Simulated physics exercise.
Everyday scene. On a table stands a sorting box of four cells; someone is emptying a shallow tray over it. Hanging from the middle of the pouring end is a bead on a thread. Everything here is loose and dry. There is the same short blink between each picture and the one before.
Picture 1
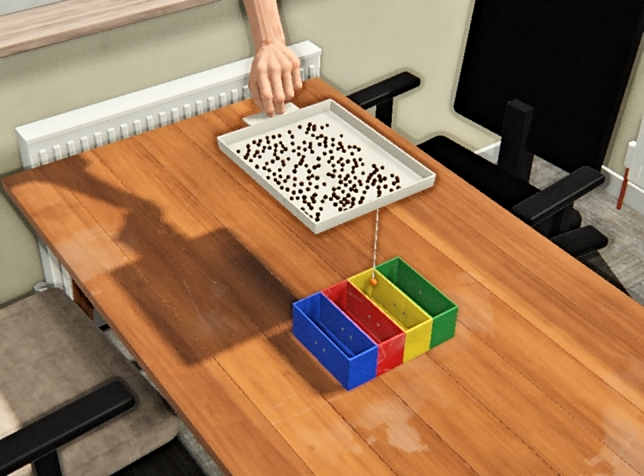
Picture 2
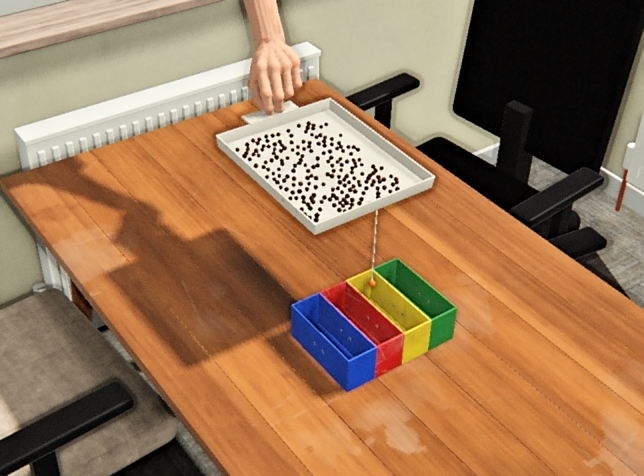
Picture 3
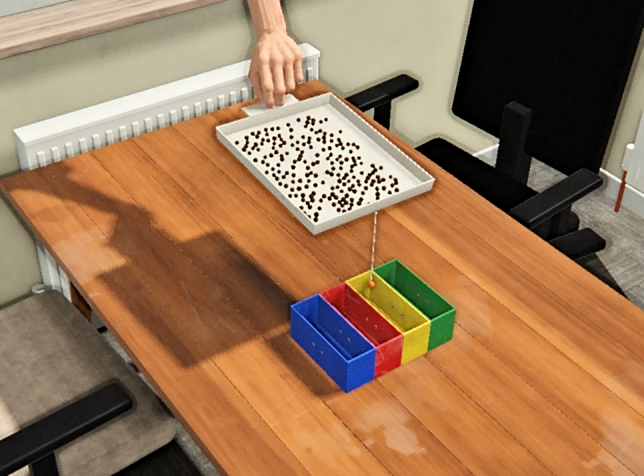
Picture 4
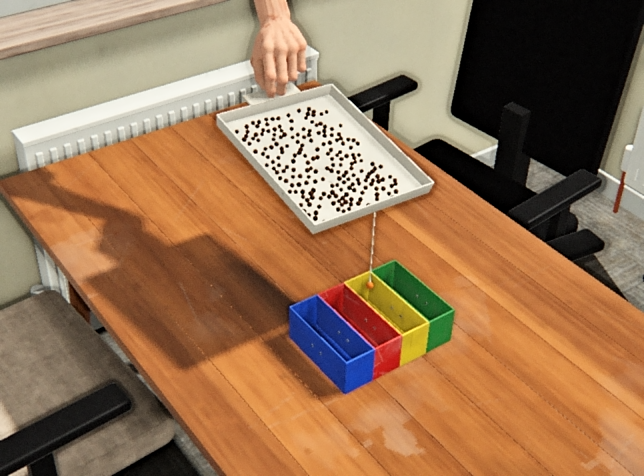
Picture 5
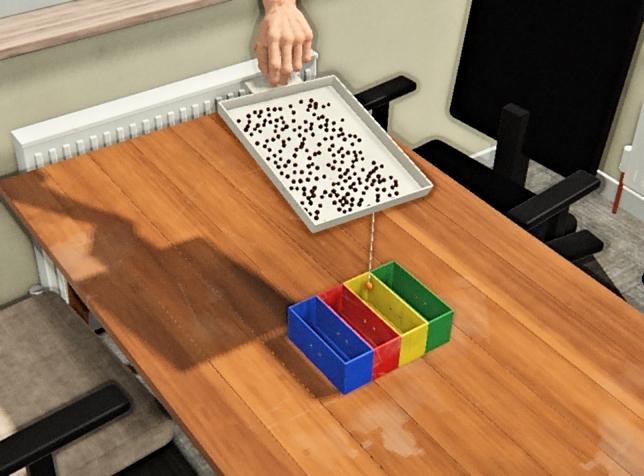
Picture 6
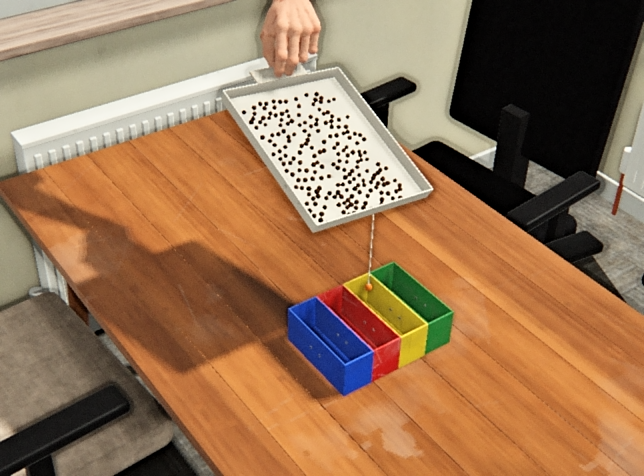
On a wooden table, a hand raising the back of a shallow tray of dark berries, tilting it above four coloured cells.
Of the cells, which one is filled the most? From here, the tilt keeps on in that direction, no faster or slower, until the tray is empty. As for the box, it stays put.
The green cell is filled the most.
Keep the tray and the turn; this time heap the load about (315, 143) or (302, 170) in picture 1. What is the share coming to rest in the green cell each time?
It would be 30 in a hundred, and then 40 in a hundred.
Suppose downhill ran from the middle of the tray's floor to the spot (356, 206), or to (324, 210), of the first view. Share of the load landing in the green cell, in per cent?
Roughly 0 per cent, and 0 per cent.
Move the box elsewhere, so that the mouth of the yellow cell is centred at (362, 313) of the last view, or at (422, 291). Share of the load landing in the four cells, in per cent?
You'd get about 20 per cent first and about 100 per cent second.
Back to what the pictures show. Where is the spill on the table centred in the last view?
My estimate puts the centre near (465, 315).
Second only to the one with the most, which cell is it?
Next in line is the cell in yellow.
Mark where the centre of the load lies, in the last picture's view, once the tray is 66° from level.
I'd mark the middle close to (395, 199).
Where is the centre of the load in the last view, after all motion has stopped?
Roughly at pixel (425, 326).
Soon, tray tipped steeply; most on the tray; a stray few in the green cell; a small part falling or outside the box.
A while on, tray tipped past a quarter turn; about two thirds on the tray; a small part in the green cell; a stray few in the yellow cell; about a quarter falling or outside the box.
Towards the end, tray tipped past a quarter turn; about a third in the green cell; a small part in the yellow cell; a small part in the red cell; about half falling or outside the box.
Finally, tray tipped past a quarter turn; about a third in the green cell; a small part in the yellow cell; a small part in the red cell; none in the blue cell; about half outside the box.
